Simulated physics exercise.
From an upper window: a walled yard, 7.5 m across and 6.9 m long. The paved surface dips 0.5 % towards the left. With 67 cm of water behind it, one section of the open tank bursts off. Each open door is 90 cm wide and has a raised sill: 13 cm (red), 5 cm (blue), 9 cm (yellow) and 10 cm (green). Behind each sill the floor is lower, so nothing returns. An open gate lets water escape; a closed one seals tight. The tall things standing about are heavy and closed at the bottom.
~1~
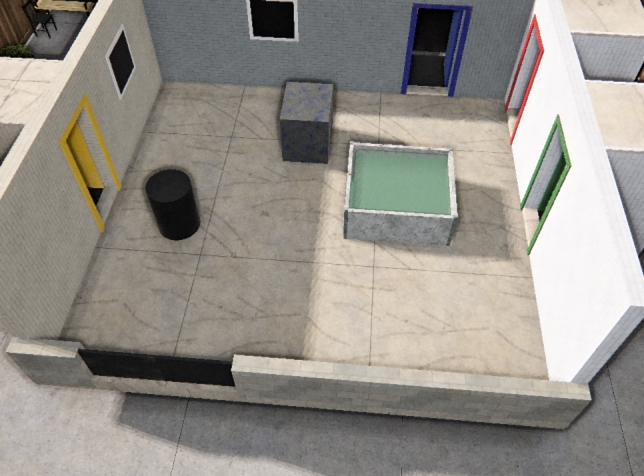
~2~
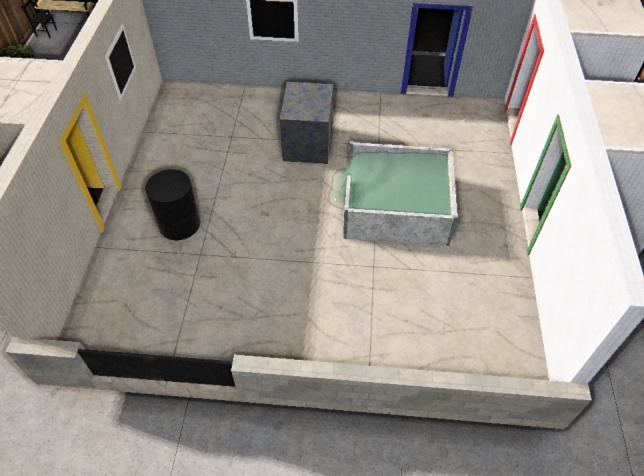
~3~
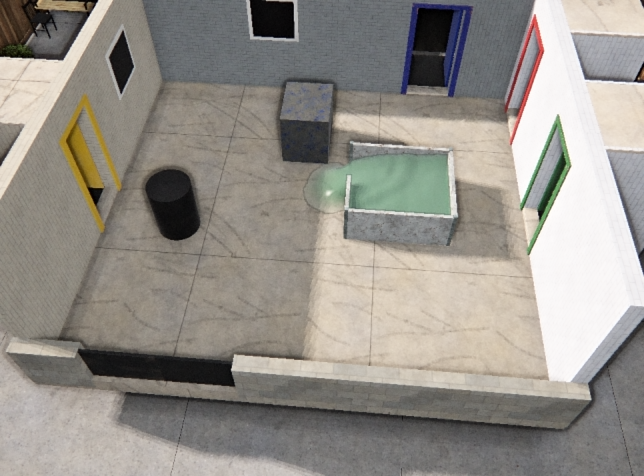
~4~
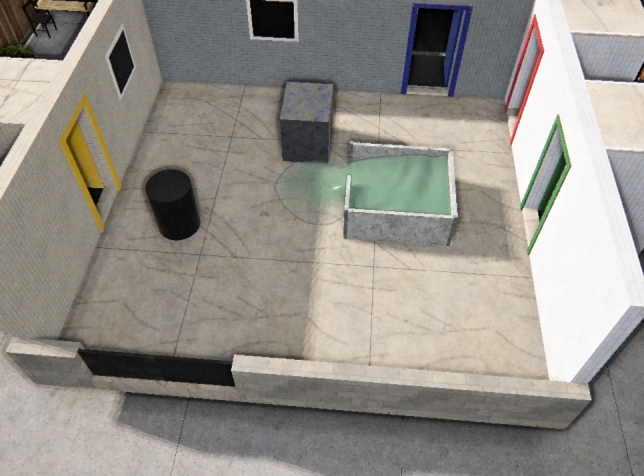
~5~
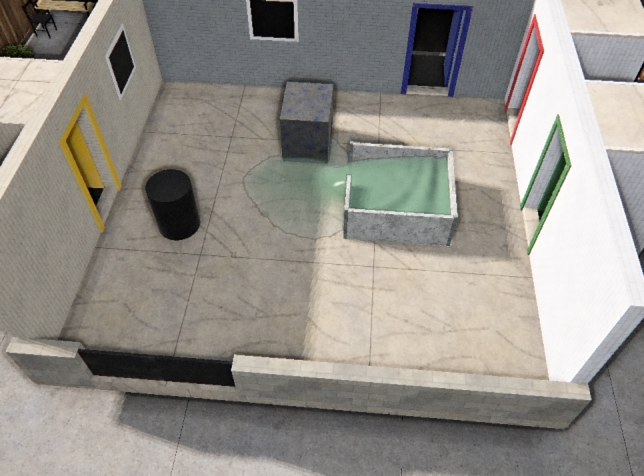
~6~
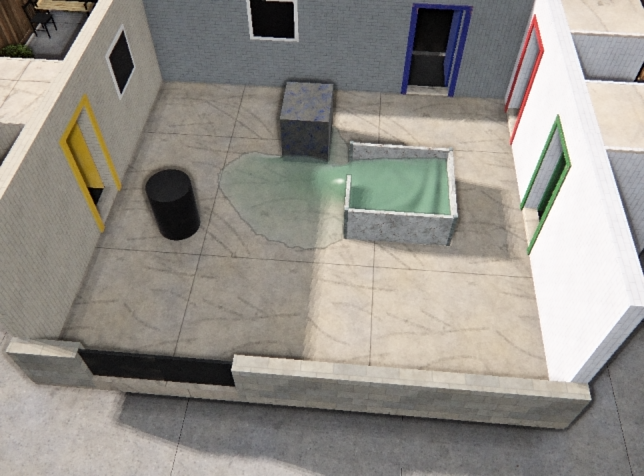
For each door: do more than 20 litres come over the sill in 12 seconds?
Door by door: At the red door it keeps below the limit; at the blue door it keeps below the limit; at the yellow door it goes over the limit; at the green door it does not reach the limit.
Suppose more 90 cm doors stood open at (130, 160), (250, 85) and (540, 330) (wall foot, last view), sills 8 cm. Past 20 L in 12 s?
In that order: Past it, under, under.
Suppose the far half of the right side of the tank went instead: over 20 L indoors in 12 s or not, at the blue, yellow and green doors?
Then: Blue above, yellow below, green above.
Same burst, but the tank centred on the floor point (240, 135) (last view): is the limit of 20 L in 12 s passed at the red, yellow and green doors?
Then: Red under, yellow not over, green below.
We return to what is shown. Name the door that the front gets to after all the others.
The green one.
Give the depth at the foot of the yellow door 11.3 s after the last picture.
About 6.5 cm.
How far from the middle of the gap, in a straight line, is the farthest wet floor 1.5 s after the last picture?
Some 5.0 m out.
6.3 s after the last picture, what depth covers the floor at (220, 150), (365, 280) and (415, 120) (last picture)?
Roughly 2, 0 and 2 cm, in turn.
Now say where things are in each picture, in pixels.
In the first picture, the open tank at (400, 182) is whole and still, 67 cm deep.
In the second picture, the front is at (337, 205), 0.5 m from the gap at (351, 178); 0.2 m2 of floor is under water; 67 cm left at the back of the open tank.
In the third picture, water pours out at (351, 180) and has run 0.8 m, to (309, 198); typically 10 cm deep outside, 67 cm at the open tank's back.
In the fourth picture, water pours out at (351, 181) and has run 1.3 m, to (281, 191); typically 7 cm deep outside, 66 cm at the open tank's back.
In the fifth picture, water pours out at (351, 181) and has run 2.0 m, to (250, 176); typically 6 cm deep outside, 58 cm at the open tank's back.
In the sixth picture, water pours out at (351, 180) and has run 2.4 m, to (226, 172); typically 4 cm deep outside, 57 cm at the open tank's back.
Then, 0.7 s after the last picture water covers 20 % of the floor and is deepest (30 cm) near (339, 188); red door not reached, blue door not reached, yellow door not reached, green door not reached.
Then, 1.5 s after the last picture water covers 30 % of the floor and is deepest (28 cm) near (117, 195); red door not reached, blue door not reached, yellow door 21 cm at the sill, 13 L in, green door not reached.
Then, 2.8 s after the last picture water covers 40 % of the floor and is deepest (21 cm) near (114, 203); red door not reached, blue door 2 cm at the sill, 0 L in, yellow door 17 cm at the sill, 100 L in, green door not reached.
Then, 6.3 s after the last picture water covers 55 % of the floor and is deepest (11 cm) near (114, 203); red door 1 cm at the sill, 0 L in, blue door 1 cm at the sill, 0 L in, yellow door 10 cm at the sill, 169 L in, green door not reached.
Then, 11.3 s after the last picture water covers 90 % of the floor and is deepest (8 cm) near (50, 362); red door 4 cm at the sill, 0 L in, blue door 2 cm at the sill, 0 L in, yellow door 7 cm at the sill, 172 L in, green door 2 cm at the sill, 0 L in.
